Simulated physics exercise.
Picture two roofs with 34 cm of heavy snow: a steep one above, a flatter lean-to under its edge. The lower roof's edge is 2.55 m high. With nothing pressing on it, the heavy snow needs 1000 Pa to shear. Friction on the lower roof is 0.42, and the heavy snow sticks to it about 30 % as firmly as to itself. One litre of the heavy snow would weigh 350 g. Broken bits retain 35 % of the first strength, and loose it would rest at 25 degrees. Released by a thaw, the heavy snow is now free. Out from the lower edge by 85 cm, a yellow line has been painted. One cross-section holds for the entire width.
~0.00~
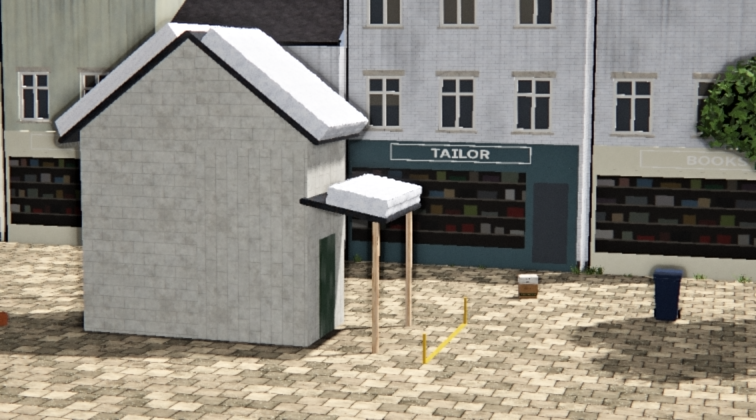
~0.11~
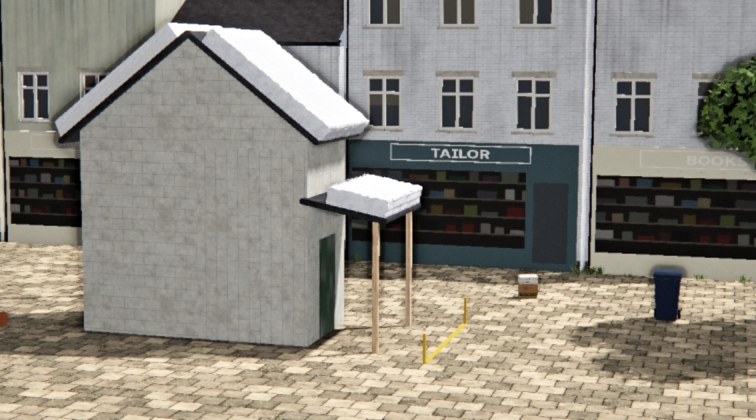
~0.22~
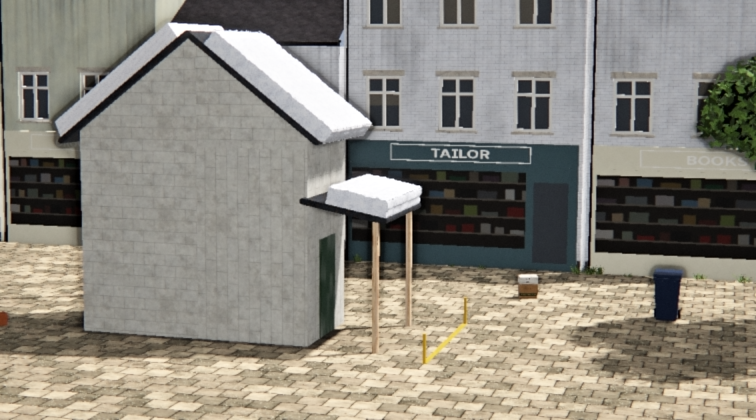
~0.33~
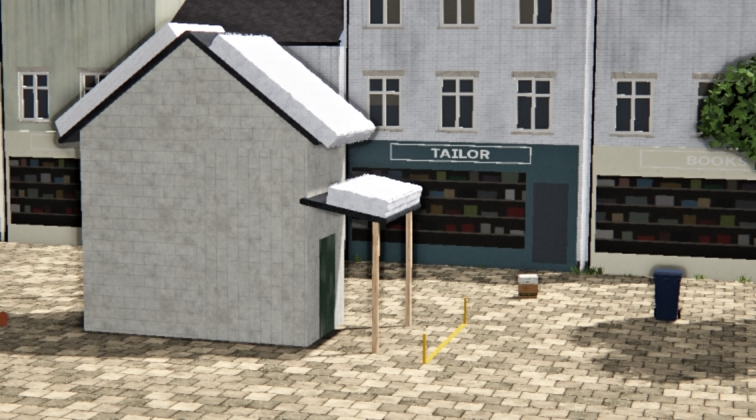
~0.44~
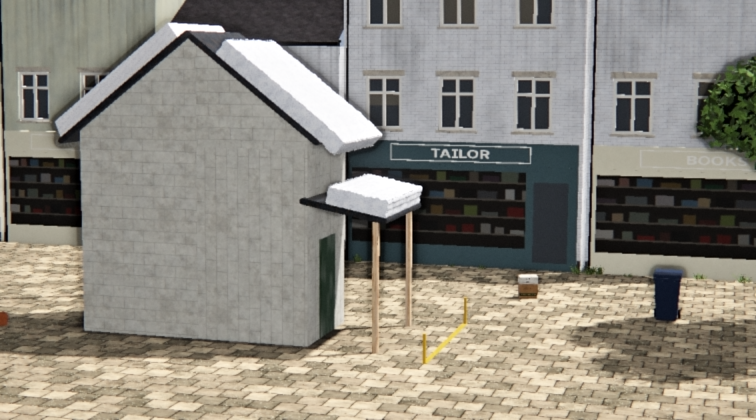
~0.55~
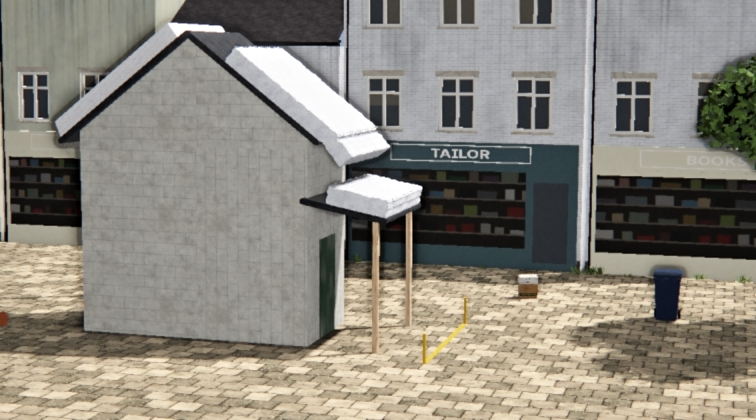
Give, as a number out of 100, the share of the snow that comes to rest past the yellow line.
72 out of 100.
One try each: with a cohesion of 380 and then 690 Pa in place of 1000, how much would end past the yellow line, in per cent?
It'd be some 70 percent the first time and some 70 percent the second.
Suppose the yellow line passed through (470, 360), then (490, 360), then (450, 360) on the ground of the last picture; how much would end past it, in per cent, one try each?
The three tries give 55 %, 45 % and 65 % in turn.
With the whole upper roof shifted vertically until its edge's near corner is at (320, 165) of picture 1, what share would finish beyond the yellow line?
60 %, roughly.
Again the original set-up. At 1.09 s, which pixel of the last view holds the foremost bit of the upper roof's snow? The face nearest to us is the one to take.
Around pixel (408, 201).
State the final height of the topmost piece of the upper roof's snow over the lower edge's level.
The snow's top stands about 0.5 m above the lower edge.
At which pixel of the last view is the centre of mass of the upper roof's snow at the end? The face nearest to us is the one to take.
It sits close to (505, 349).
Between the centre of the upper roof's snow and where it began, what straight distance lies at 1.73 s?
About 5.0 m.
By 1.09 s, none is below the lower edge and 0 % is past the line.
By 1.73 s, 60 % is below the lower edge and 54 % is past the line.
By 2.36 s, 81 % is below the lower edge and 73 % is past the line.
By 3.00 s, 81 % is below the lower edge and 72 % is past the line.
By 3.40 s, at the end, 81 % is below the lower edge and 72 % is past the line.
